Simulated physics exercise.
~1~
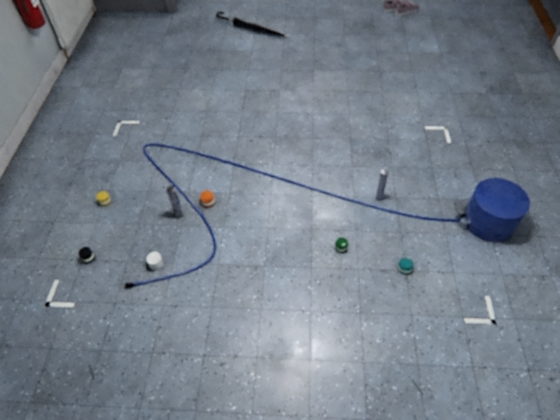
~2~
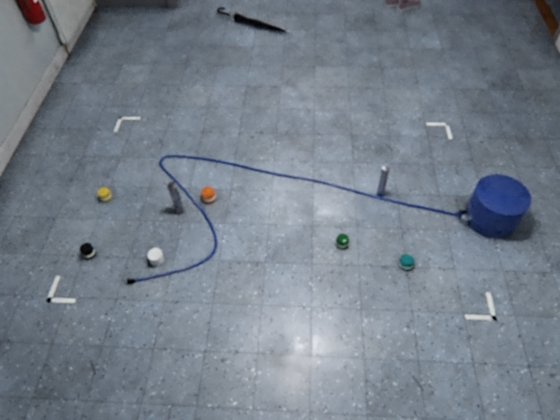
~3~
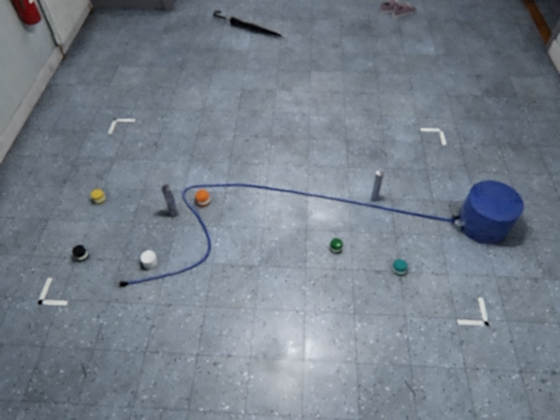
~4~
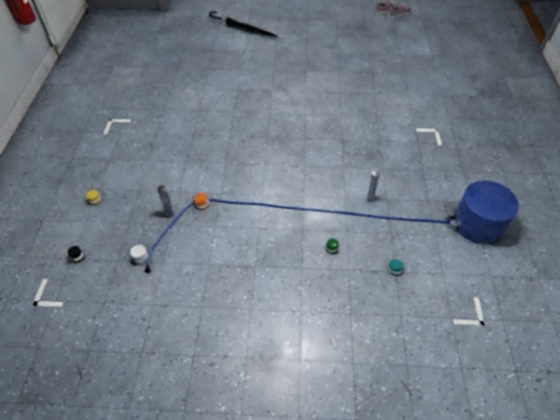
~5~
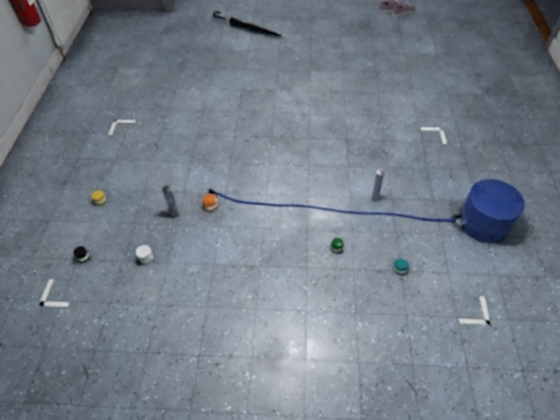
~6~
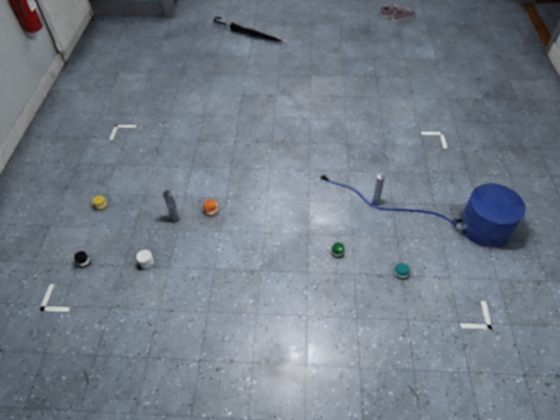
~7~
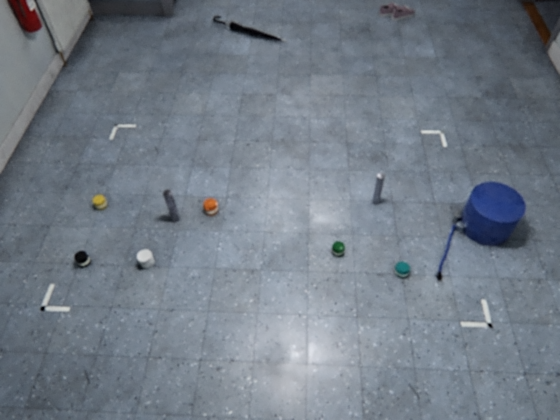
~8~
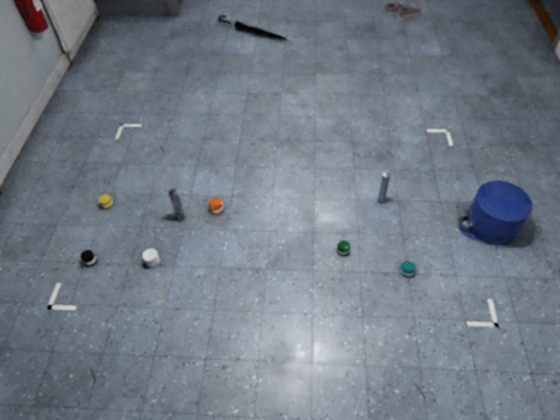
In this clip, a blue cable lying in loops among upright posts and small containers draws steadily into a blue drum at right, slightly nudging the white tub and orange jar. Its free end swings past the right post and finishes at the drum, the other containers staying put.
